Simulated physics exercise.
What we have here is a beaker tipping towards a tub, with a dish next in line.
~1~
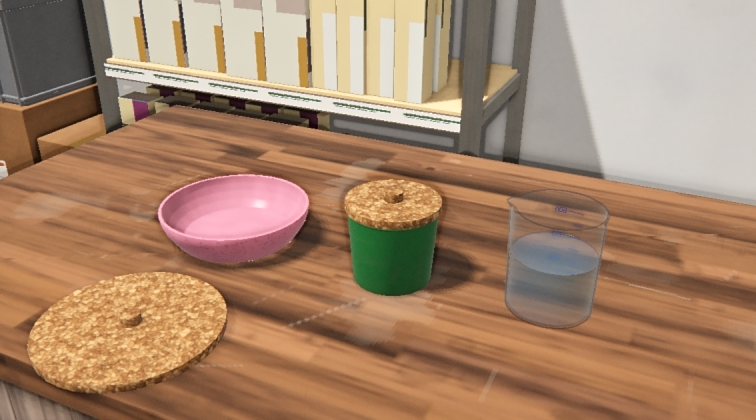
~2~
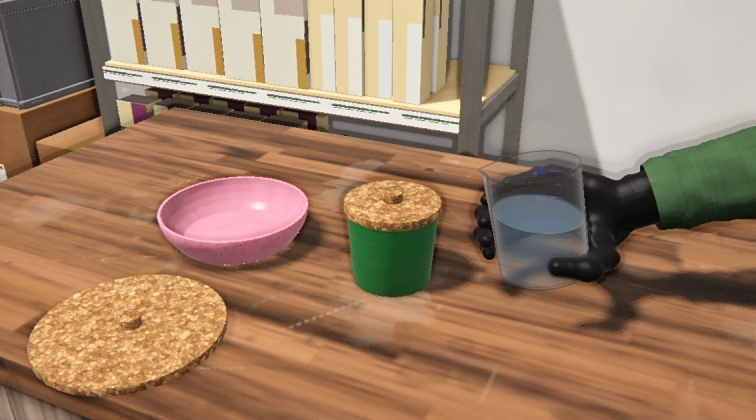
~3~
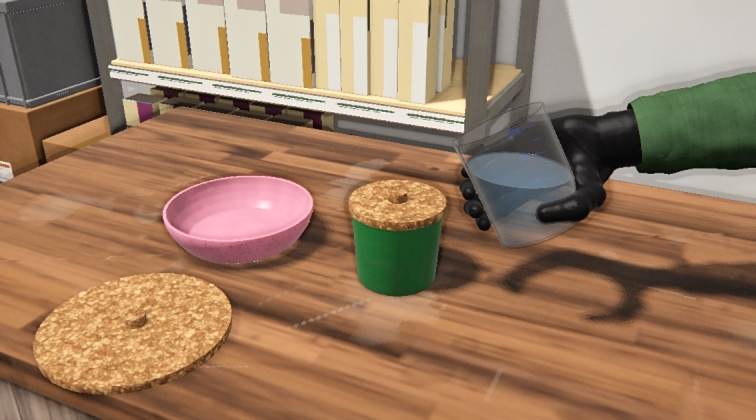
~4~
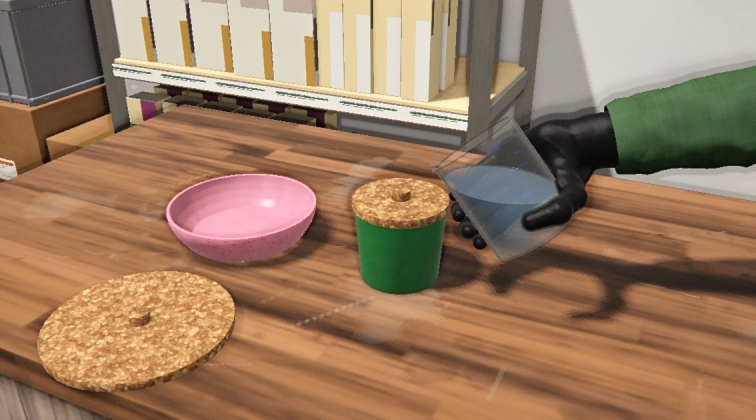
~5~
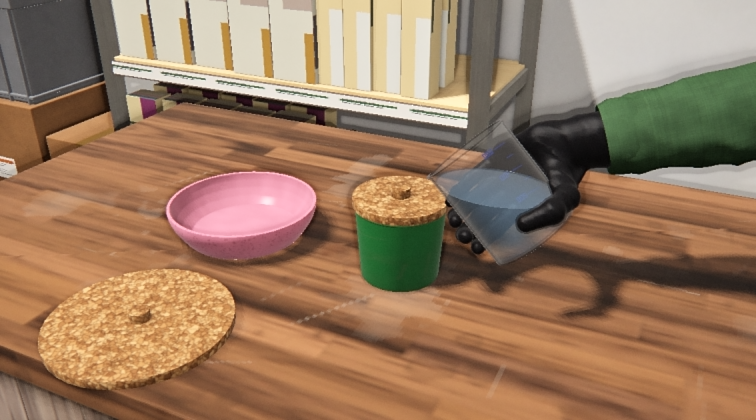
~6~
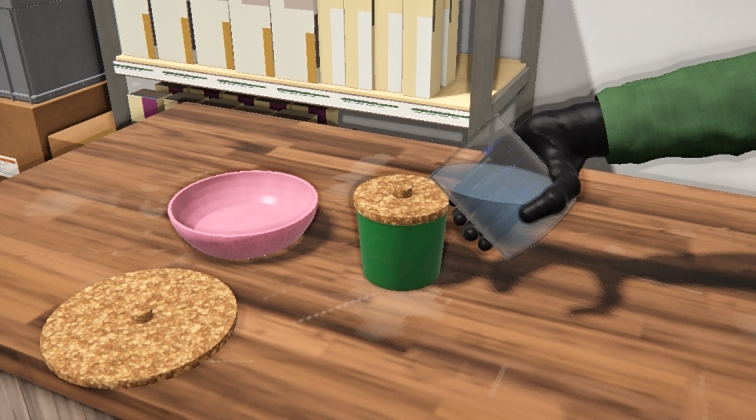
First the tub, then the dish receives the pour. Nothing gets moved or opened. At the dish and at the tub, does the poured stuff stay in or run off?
As I see it, the dish ends up with some; the tub ends up without any.
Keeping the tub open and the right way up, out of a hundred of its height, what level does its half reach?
Some 35 per cent.
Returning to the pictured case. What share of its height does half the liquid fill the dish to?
My estimate is 30 percent.
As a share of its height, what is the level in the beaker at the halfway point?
About 25 %.
A moment on, it hits the lid of the tub and runs off.
Further on, the water goes into the dish.
When it is over, the tub is empty, in a puddle; the dish has its share inside.
